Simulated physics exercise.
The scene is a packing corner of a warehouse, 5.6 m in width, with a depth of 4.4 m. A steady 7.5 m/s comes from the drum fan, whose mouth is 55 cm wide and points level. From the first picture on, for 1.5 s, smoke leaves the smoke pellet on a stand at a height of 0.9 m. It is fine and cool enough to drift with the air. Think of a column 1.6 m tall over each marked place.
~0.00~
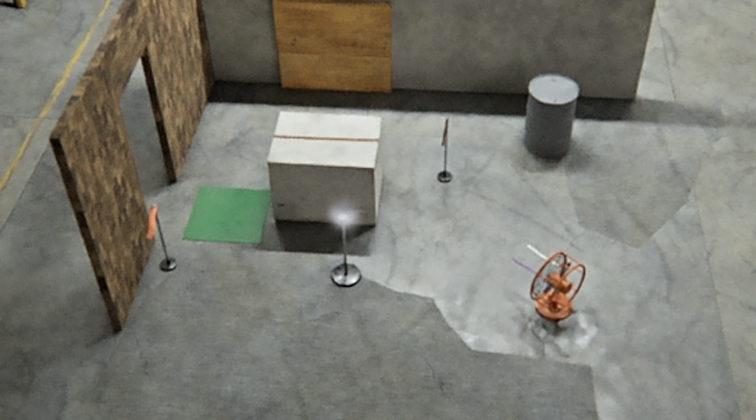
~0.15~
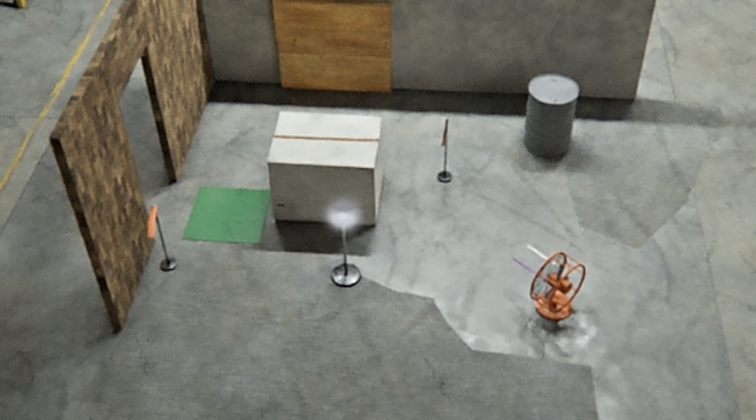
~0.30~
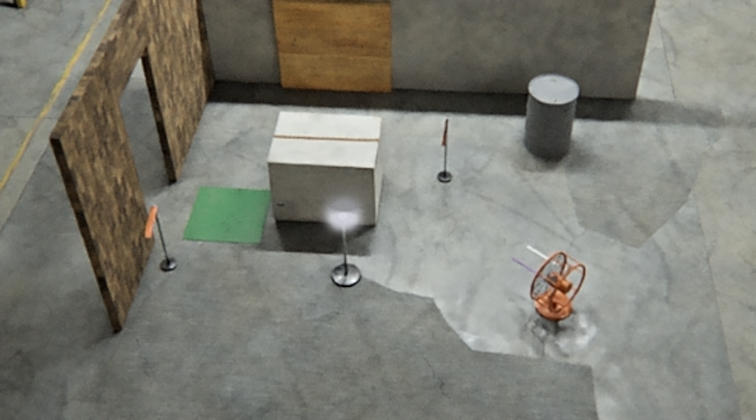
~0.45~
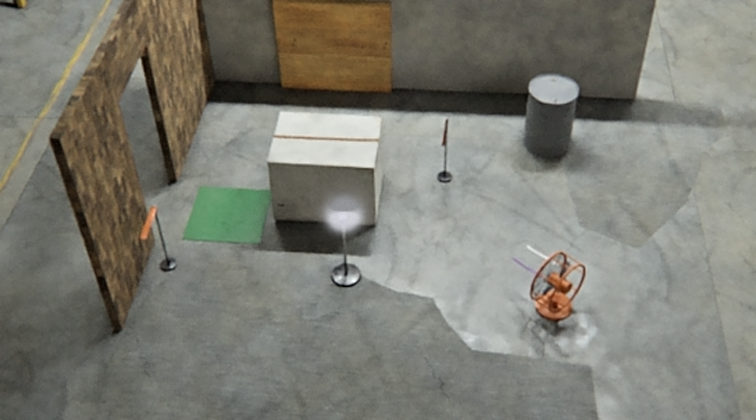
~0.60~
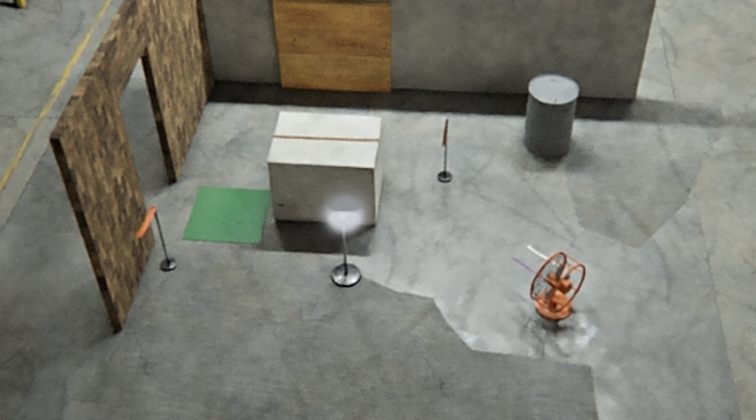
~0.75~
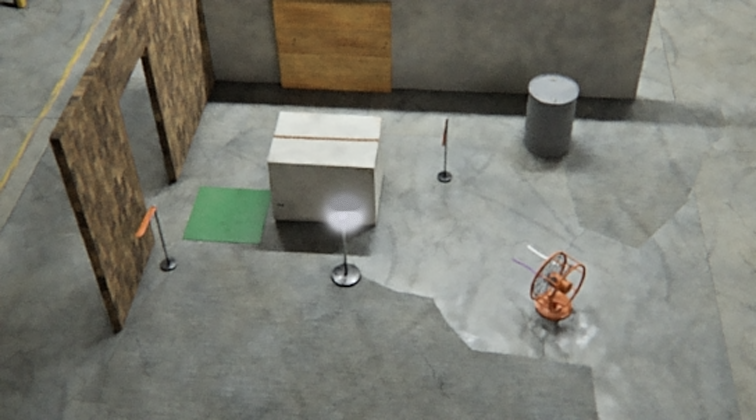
The clip opens on a warehouse corner with an orange drum fan at right, a small puff of pale smoke on a stand before a large carton, and ribbons on two poles. The puff thickens slightly and stays put, while the left ribbon lifts a little leftward and the far one barely stirs.
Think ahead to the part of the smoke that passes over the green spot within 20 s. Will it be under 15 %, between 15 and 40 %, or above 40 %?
The share reaching it is above 40 %.
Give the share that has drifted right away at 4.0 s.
About 0 %.
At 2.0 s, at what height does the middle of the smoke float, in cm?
Roughly 80 cm up.
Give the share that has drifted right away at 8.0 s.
About 30 %.
By 2.0 s we count, 0 % has passed over the green spot, with 100 % still about or yet to come, and the middle of the rest is near (350, 209).
By 4.0 s we count, 35 % has passed over the green spot, with 100 % still about or yet to come, and the middle of the rest is near (278, 162).
By 8.0 s we count, 68 % has passed over the green spot, with 69 % still about or yet to come, and the middle of the rest is near (208, 91).
By 20.0 s we count, 74 % has passed over the green spot, with 5 % still about or yet to come.
